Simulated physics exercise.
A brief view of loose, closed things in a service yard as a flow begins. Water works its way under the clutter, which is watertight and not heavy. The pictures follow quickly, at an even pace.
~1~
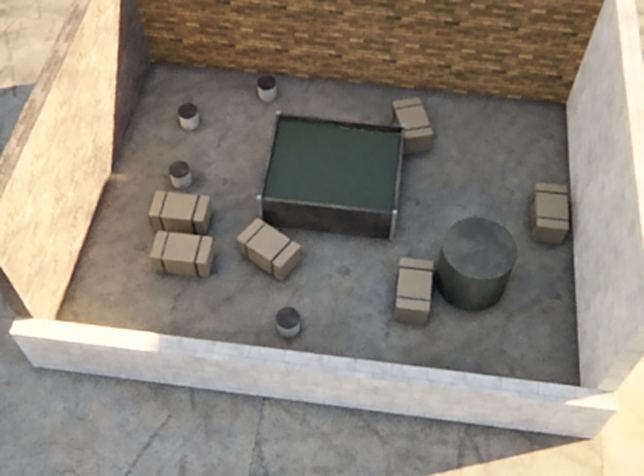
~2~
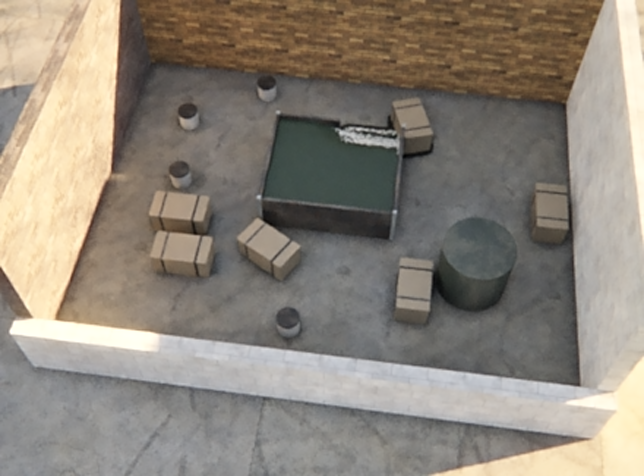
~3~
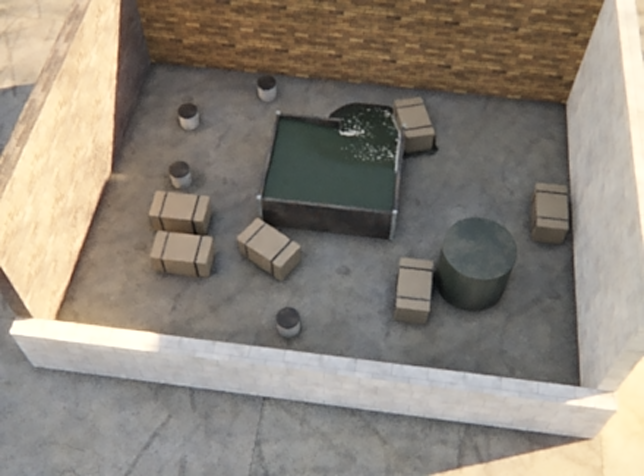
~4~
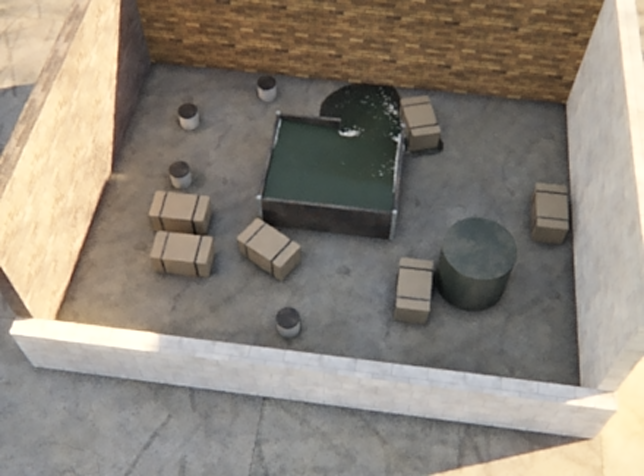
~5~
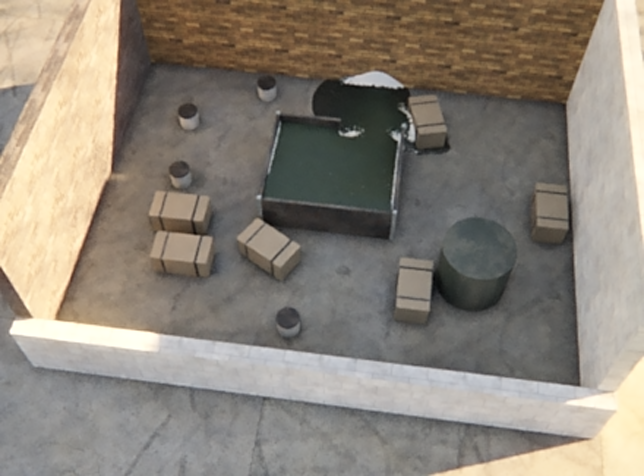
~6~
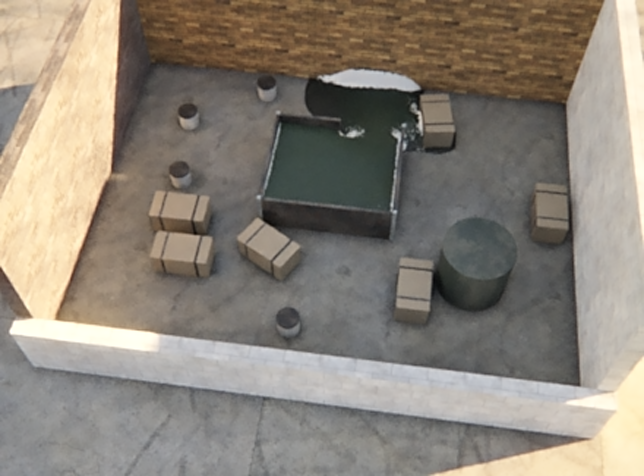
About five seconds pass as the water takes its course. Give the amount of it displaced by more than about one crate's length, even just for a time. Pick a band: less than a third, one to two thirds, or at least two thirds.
The fraction is one to two thirds of them.
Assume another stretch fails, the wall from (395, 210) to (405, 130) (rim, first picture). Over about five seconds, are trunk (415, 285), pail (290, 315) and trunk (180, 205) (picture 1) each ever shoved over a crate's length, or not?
In the order asked: Never gets that far, then goes the distance, then never gets that far.
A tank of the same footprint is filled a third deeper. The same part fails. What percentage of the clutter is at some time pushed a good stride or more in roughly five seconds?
By my count, 40 %.
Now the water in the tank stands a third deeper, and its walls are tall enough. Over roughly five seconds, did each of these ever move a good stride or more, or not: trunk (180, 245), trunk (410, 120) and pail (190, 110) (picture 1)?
Answers in the order asked: Stayed within the threshold, went past the threshold, went past the threshold.
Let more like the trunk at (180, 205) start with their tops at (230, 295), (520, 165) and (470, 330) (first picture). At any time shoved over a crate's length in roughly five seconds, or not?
Stays put, shoved clear, stays put.
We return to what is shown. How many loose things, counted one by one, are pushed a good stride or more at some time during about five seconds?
It adds up to 4.
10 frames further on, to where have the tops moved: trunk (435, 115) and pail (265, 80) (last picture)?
About (514, 134) and (204, 108).
A moment on, 1 of 10 are well off their spots; 0 afloat.
Next, 2 of 10 are well off their spots; 0 afloat.
Later, 3 of 10 are well off their spots; 2 afloat.
In the end, 4 of 10 are well off their spots, and 4 have been at some point; 2 afloat.
